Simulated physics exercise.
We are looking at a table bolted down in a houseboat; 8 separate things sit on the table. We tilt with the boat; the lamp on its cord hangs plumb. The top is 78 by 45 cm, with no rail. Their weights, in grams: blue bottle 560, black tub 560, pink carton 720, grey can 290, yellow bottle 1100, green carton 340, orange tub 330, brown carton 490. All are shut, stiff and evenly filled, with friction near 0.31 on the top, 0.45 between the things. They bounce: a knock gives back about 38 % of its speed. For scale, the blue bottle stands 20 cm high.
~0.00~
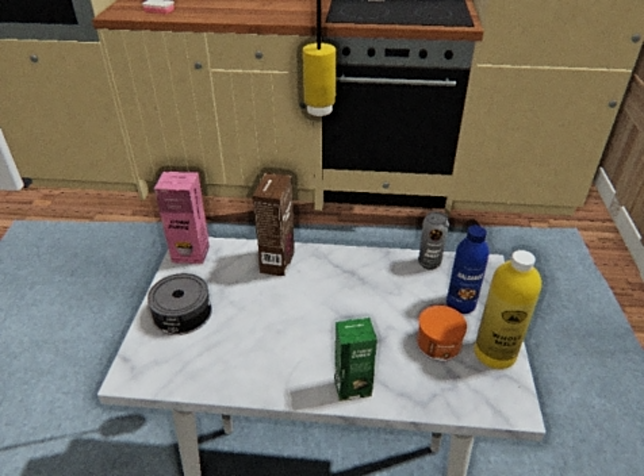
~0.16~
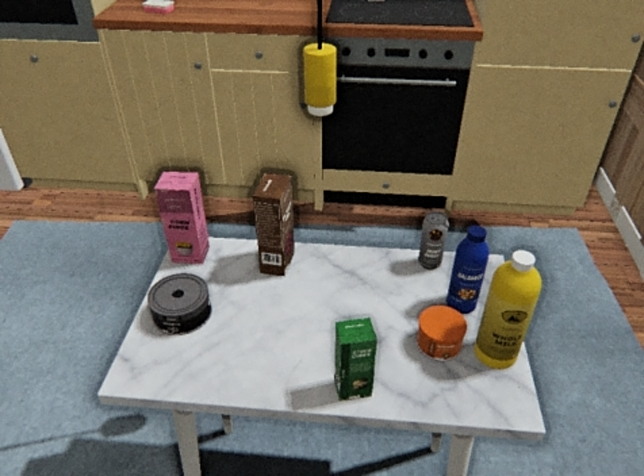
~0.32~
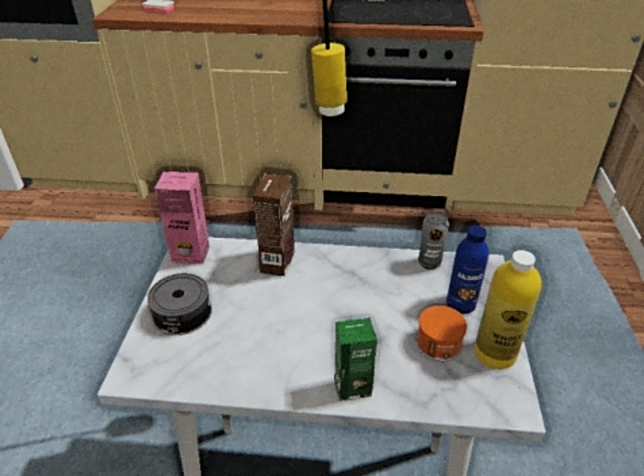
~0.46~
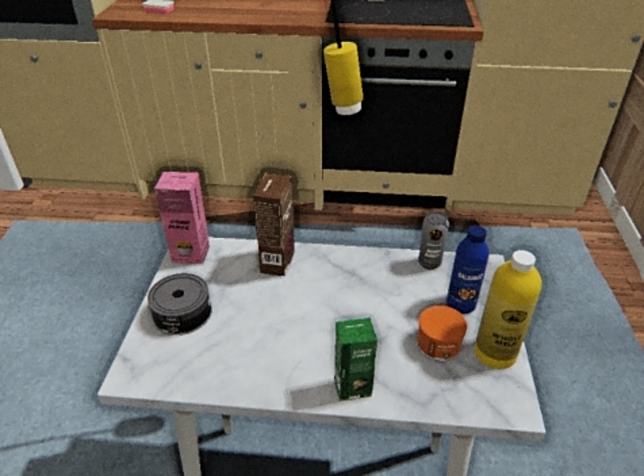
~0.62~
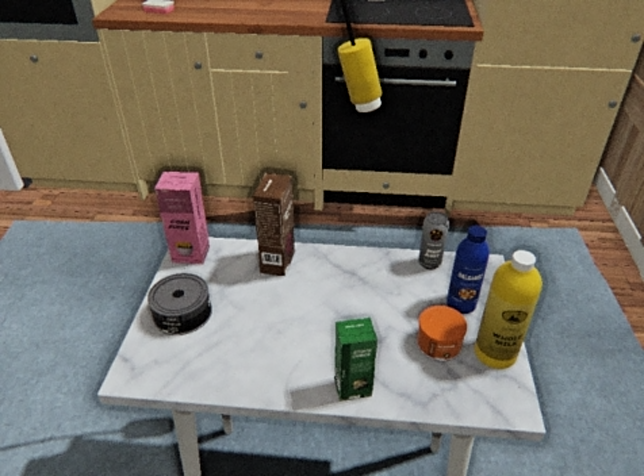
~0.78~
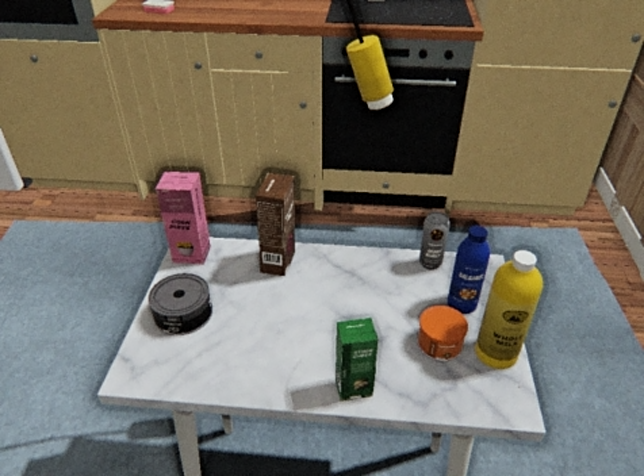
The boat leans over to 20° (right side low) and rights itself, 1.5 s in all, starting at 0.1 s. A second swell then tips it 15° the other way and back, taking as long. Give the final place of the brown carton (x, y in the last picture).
Resting place of the brown carton: (388, 266).
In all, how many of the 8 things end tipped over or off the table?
1 of them.
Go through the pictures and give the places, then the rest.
Boat level; brown carton (275, 226); blue bottle (469, 270), in the first picture.
Boat level; pink carton (184, 220); grey can (433, 242), in the second picture.
Floor tilted 4°, right side down; yellow bottle (508, 309); green carton (354, 361), in the third picture.
Floor tilted 9°, right side down; orange tub (441, 334); blue bottle (469, 270), in the fourth picture.
Floor tilted 16°, right side down; black tub (180, 304); pink carton (185, 219), in the fifth picture.
Floor tilted 20°, right side down; brown carton (277, 226); grey can (434, 241), in the sixth picture.
After 0.98 s, floor tilted 19°, right side down; brown carton tipped 18° from how it sat near (291, 227); pink carton slid 2 cm; green carton slid 2 cm.
After 1.18 s, floor tilted 12°, right side down; brown carton on its side near (345, 262); yellow bottle slid 4 cm; pink carton slid 4 cm.
After 1.68 s, boat level; brown carton on its side near (388, 266); pink carton slid 4 cm; green carton slid 4 cm.
At rest (3.6 s), tipped over on the table, brown carton; the other 7 in place, give or take 5 cm. Seen from the same camera at the end, brown carton near (388, 266).
